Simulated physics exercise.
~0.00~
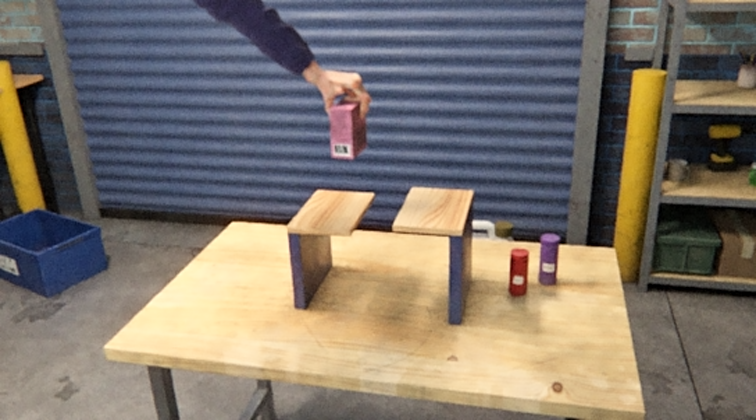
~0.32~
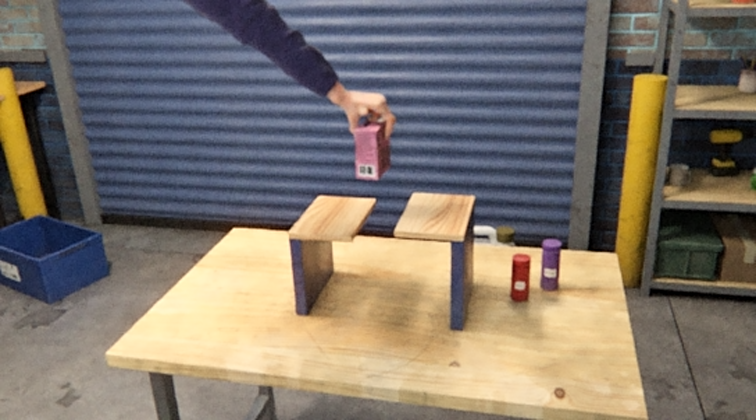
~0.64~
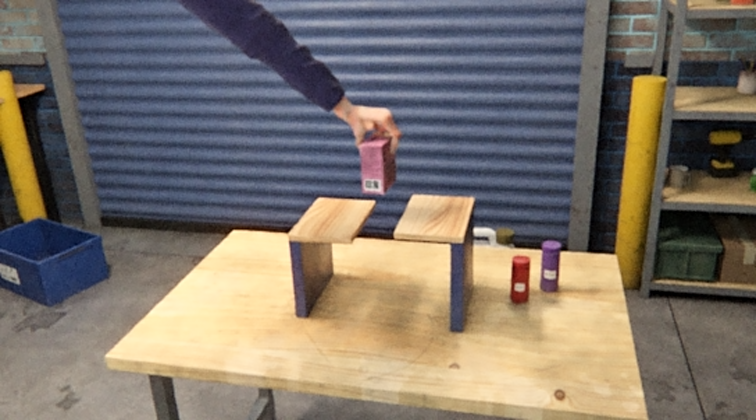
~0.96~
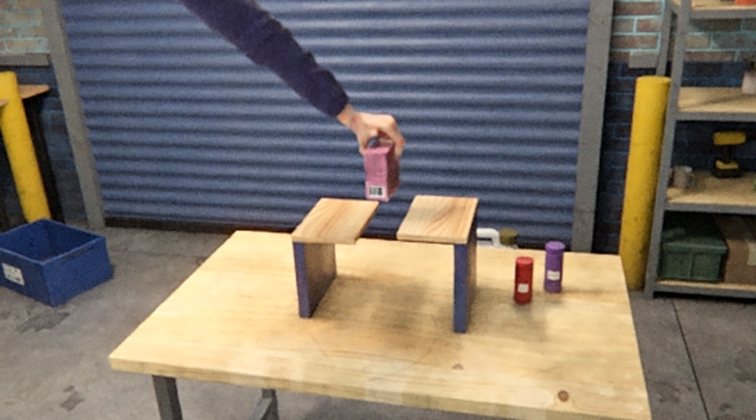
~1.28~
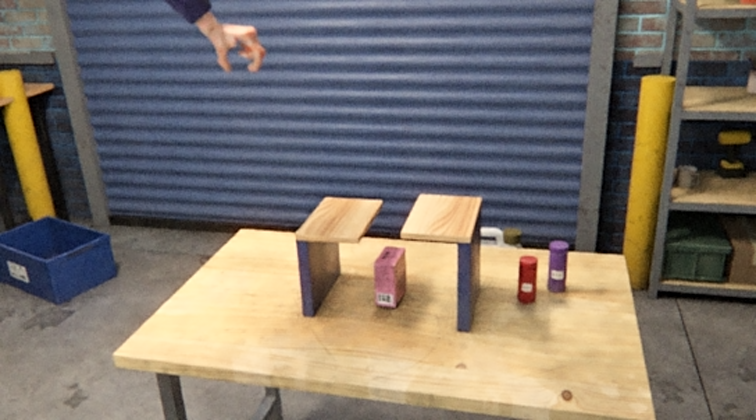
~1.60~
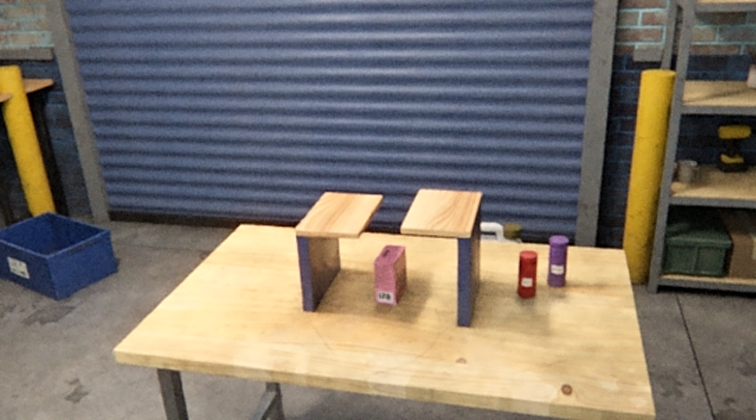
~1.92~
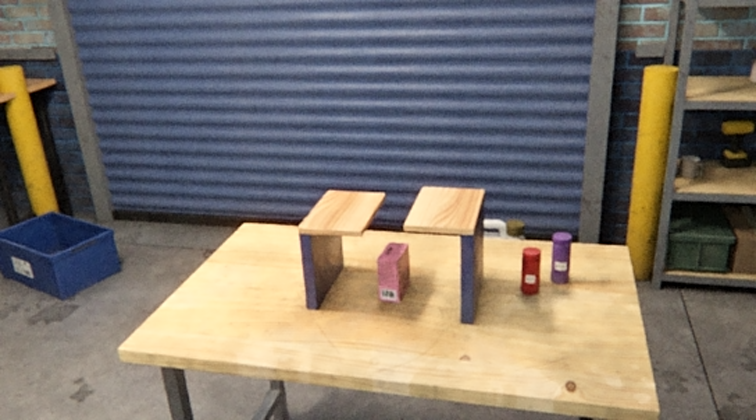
A pink packet, held upright by a hand, is lowered toward the gap between two raised wooden boards, then released, dropping through to stand upright on the table as the hand withdraws, while the red and purple shakers at right stay put.
